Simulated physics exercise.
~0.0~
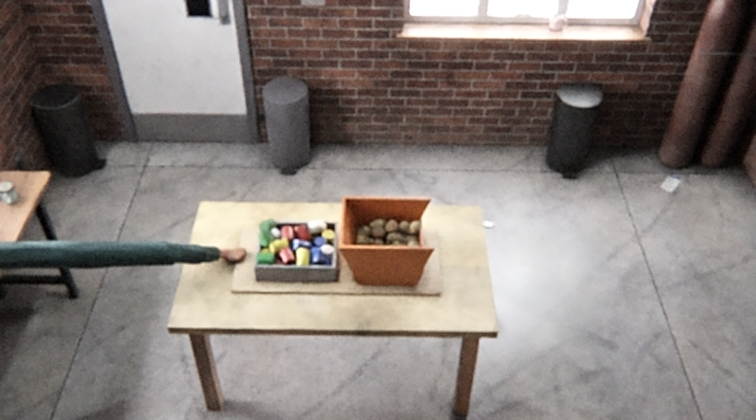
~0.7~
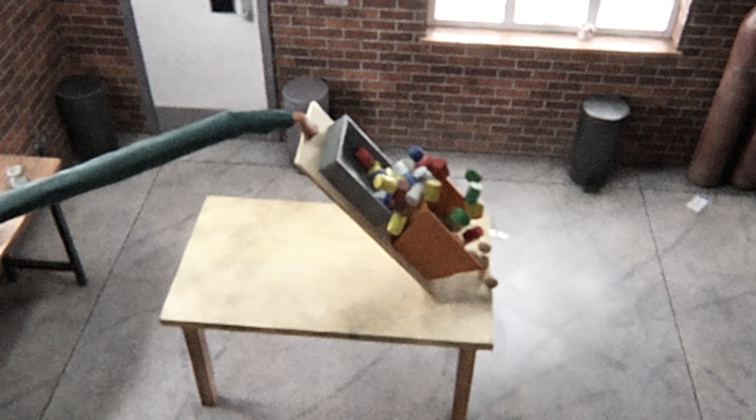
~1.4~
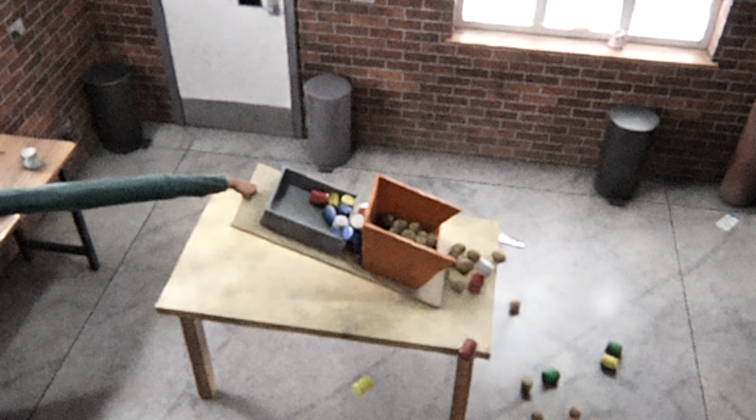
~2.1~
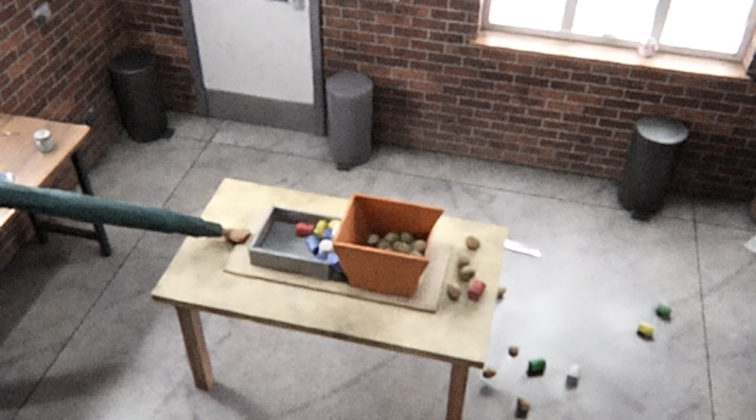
A green arm tips a board of two boxes rightward, spilling some contents, then lowers it.
